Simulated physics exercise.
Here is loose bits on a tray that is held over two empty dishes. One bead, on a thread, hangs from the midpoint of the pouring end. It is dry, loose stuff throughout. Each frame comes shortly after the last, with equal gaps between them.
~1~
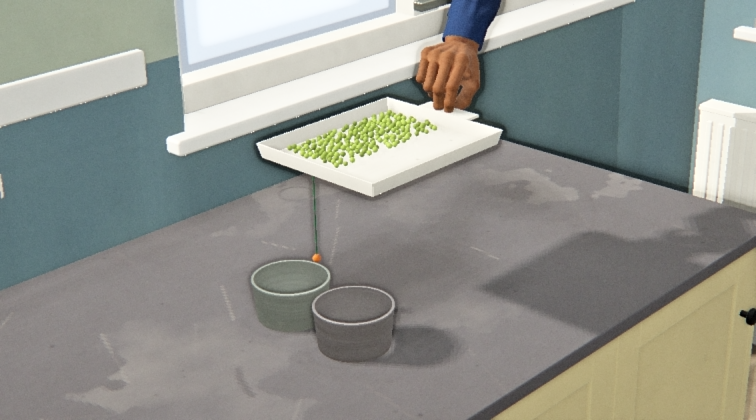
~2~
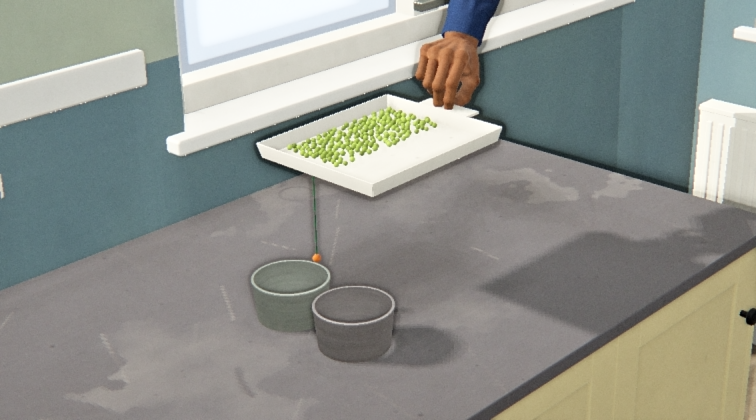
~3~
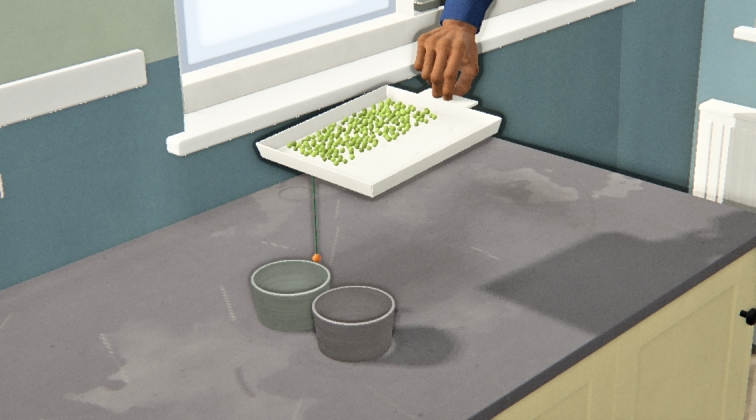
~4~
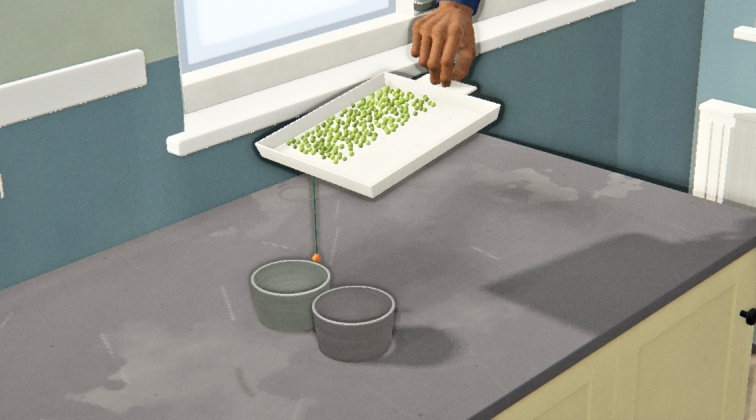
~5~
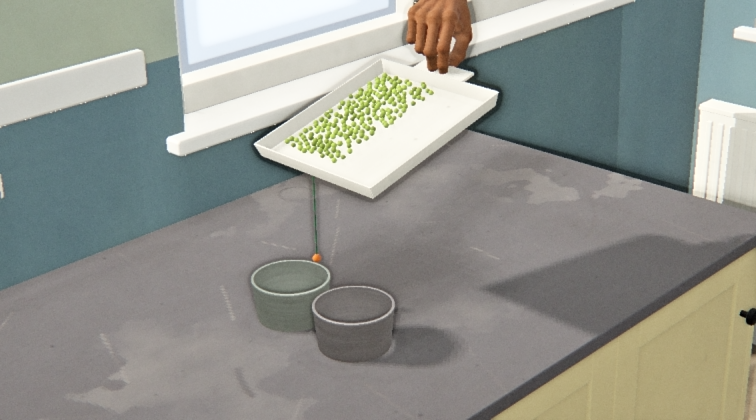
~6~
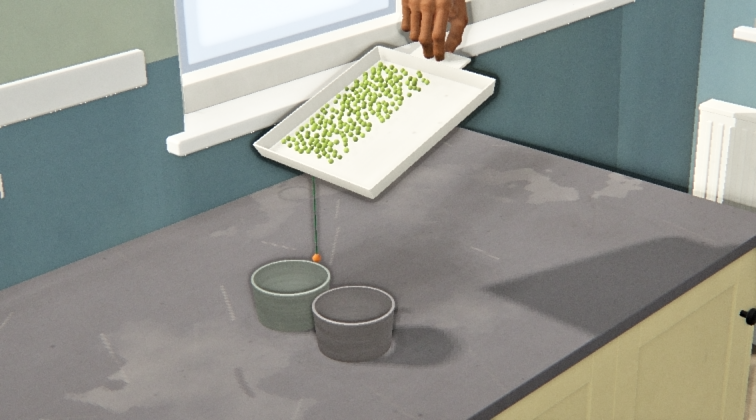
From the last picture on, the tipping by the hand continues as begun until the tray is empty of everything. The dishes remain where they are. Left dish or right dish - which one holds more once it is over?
The left one holds more.
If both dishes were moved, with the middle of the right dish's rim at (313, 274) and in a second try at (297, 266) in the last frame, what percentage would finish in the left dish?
Close to 0 in a hundred, then close to 0 in a hundred.
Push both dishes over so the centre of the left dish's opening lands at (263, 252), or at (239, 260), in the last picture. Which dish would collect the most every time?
With the dishes at the first place it's the right-side dish, and at the second it's the right-side dish.
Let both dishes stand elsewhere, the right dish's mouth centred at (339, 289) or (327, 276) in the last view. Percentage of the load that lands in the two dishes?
Around 60 per cent for the first position, around 30 per cent for the second.
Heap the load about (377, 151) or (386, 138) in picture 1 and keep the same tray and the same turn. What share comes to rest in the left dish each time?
It would be roughly 30 per cent for the first and roughly 50 per cent for the second.
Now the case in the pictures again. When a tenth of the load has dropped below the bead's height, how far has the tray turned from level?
About 70° of tilt.
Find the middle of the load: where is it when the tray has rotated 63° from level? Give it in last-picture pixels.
Somewhere about (305, 165).
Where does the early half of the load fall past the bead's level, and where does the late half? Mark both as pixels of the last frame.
Near (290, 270) to start, and near (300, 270) afterwards.
Shortly afterwards, tray tipped steeply; the bulk on the tray; a little in the air.
Next, tray tipped past a quarter turn; near half on the tray; only a few in the right dish; a little in the left dish; a little outside both; near a third in the air.
Some moments later, tray tipped past a quarter turn; near a quarter in the right dish; near half in the left dish; near a quarter outside both.
In the end, tray tipped past a quarter turn; near a quarter in the right dish; near half in the left dish; near a quarter outside both.
